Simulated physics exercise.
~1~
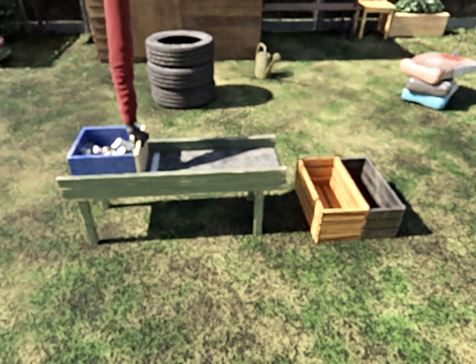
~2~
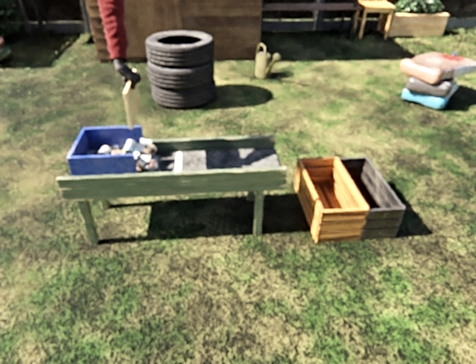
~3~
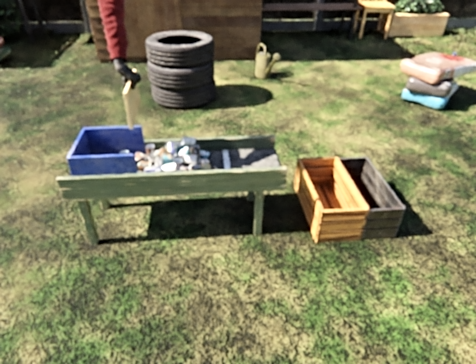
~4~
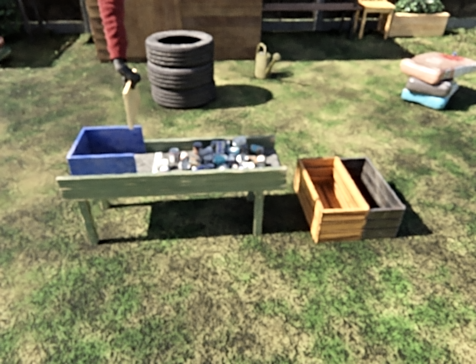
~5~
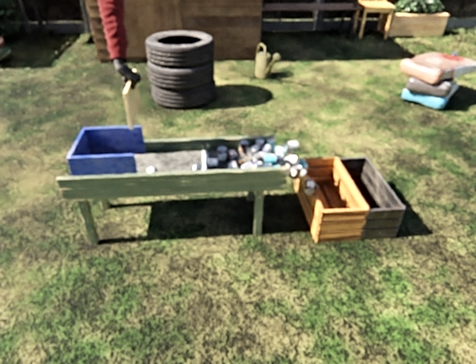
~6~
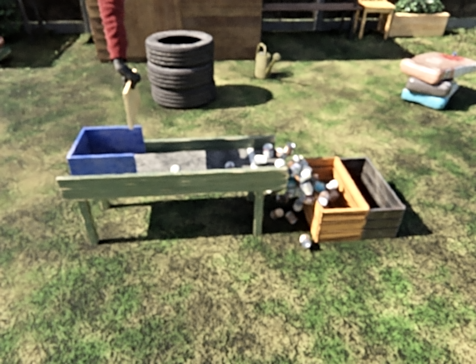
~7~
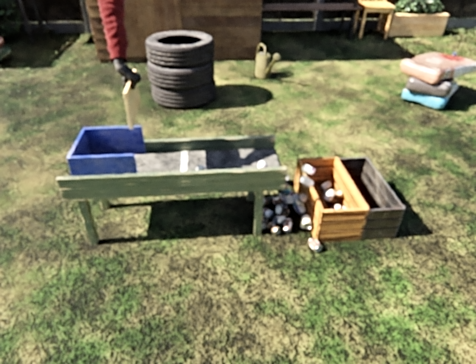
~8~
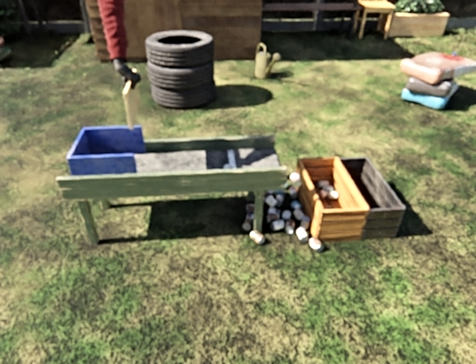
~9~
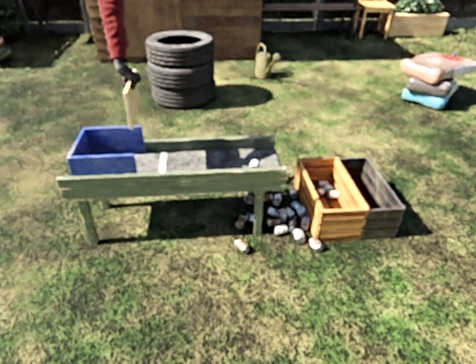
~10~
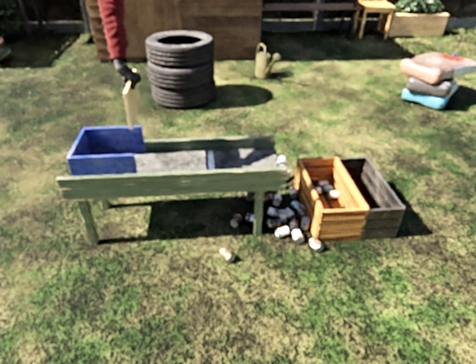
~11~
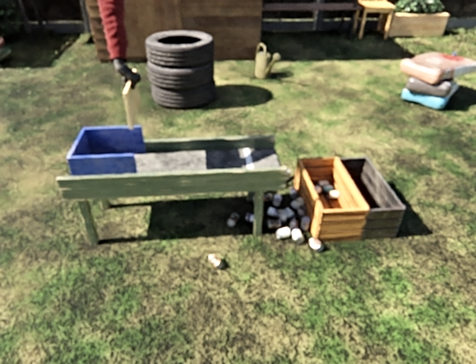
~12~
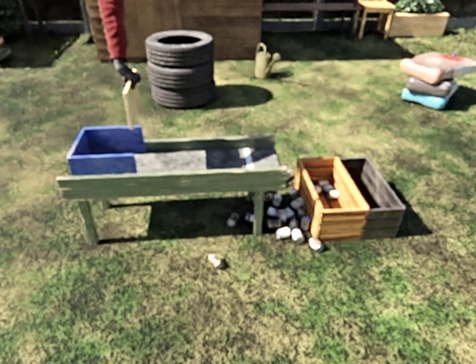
Small tins ride a belt rightward from a blue pen, most dropping short of a wooden box.
